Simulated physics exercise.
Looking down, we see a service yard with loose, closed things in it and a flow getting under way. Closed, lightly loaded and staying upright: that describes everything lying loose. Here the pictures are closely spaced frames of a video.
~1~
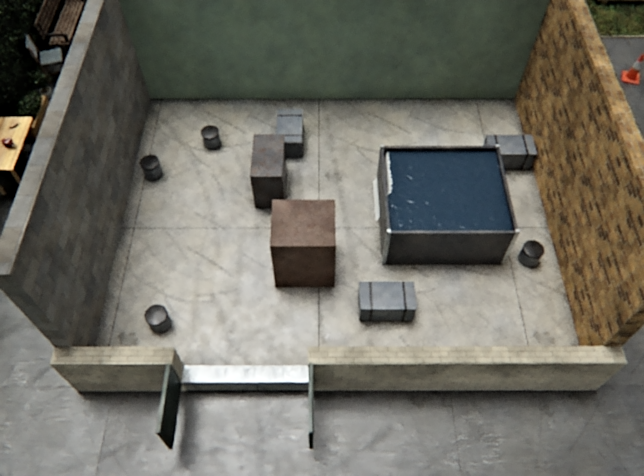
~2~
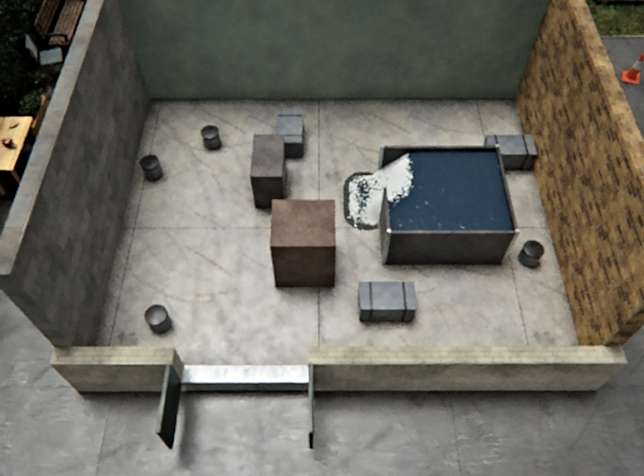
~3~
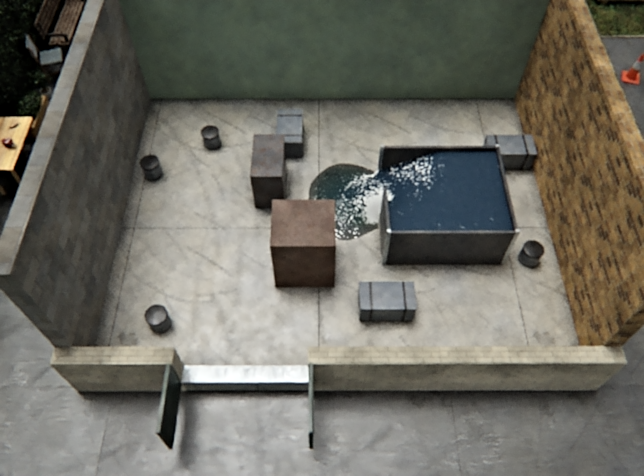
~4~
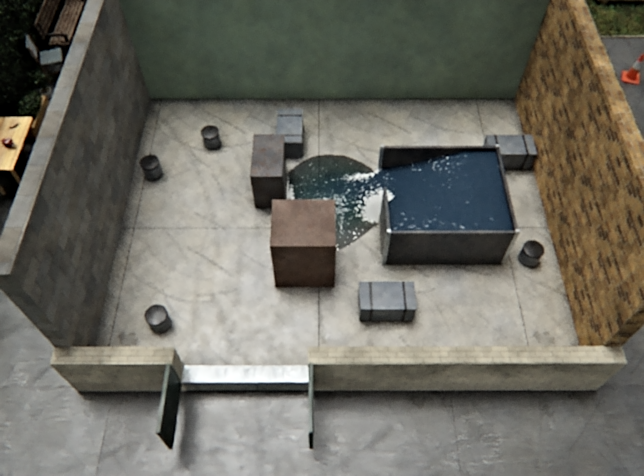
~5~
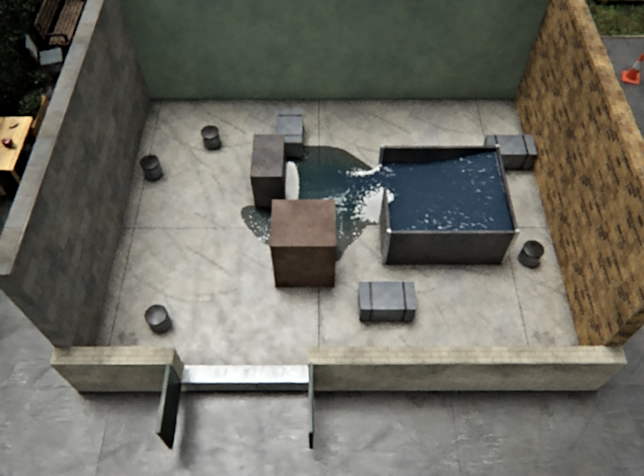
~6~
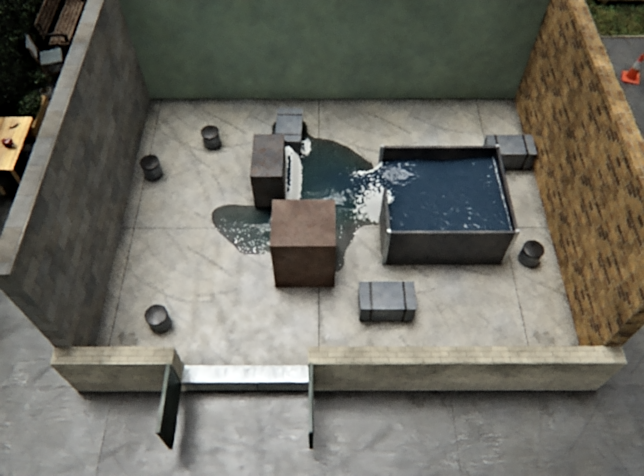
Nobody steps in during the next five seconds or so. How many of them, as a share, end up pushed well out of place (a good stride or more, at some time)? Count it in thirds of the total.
Out of the total, one to two thirds.
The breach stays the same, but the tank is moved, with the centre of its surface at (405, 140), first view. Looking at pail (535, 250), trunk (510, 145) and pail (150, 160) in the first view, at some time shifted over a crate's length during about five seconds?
In turn: Short of that, no, shifted that much.
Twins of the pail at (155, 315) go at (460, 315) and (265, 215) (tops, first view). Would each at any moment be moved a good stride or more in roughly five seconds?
First remains in place, second driven off.
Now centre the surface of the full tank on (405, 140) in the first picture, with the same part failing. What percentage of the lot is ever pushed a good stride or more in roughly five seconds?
Roughly 60 per cent.
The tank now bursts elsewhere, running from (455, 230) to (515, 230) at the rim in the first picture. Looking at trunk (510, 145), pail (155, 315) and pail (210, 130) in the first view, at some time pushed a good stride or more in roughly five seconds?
Order as asked: Sent that far; sent that far; not sent that far.
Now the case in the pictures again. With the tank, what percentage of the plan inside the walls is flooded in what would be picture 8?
About 30 in a hundred.
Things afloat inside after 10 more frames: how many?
Count: 1.
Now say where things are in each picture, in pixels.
A trunk at (289, 125), on the bottom; a trunk at (388, 295) rests on the ground; 0 of 7 have shifted, in the first picture.
A trunk at (289, 125), on the bottom; a trunk at (388, 295), on the bottom; 0 of 7 have shifted, in the second picture.
A trunk at (289, 125), on the bottom; a trunk at (388, 295), on the bottom; 0 of 7 have shifted, in the third picture.
A trunk at (289, 125), on the bottom; a trunk at (388, 295), on the bottom; 0 of 7 have shifted, in the fourth picture.
A trunk at (289, 125), on the bottom; a trunk at (388, 295) rests on the ground; 0 of 7 have shifted, in the fifth picture.
A trunk at (289, 124) rests on the ground; a trunk at (388, 295), on the bottom; 0 of 7 have shifted, in the sixth picture.
A moment on, 1 of 7 are well off their spots; 0 afloat.
Next, 1 of 7 are well off their spots; 1 afloat.
Later, 2 of 7 are well off their spots; 2 afloat.
In the end, 3 of 7 are well off their spots, and 3 have been at some point; 3 afloat.
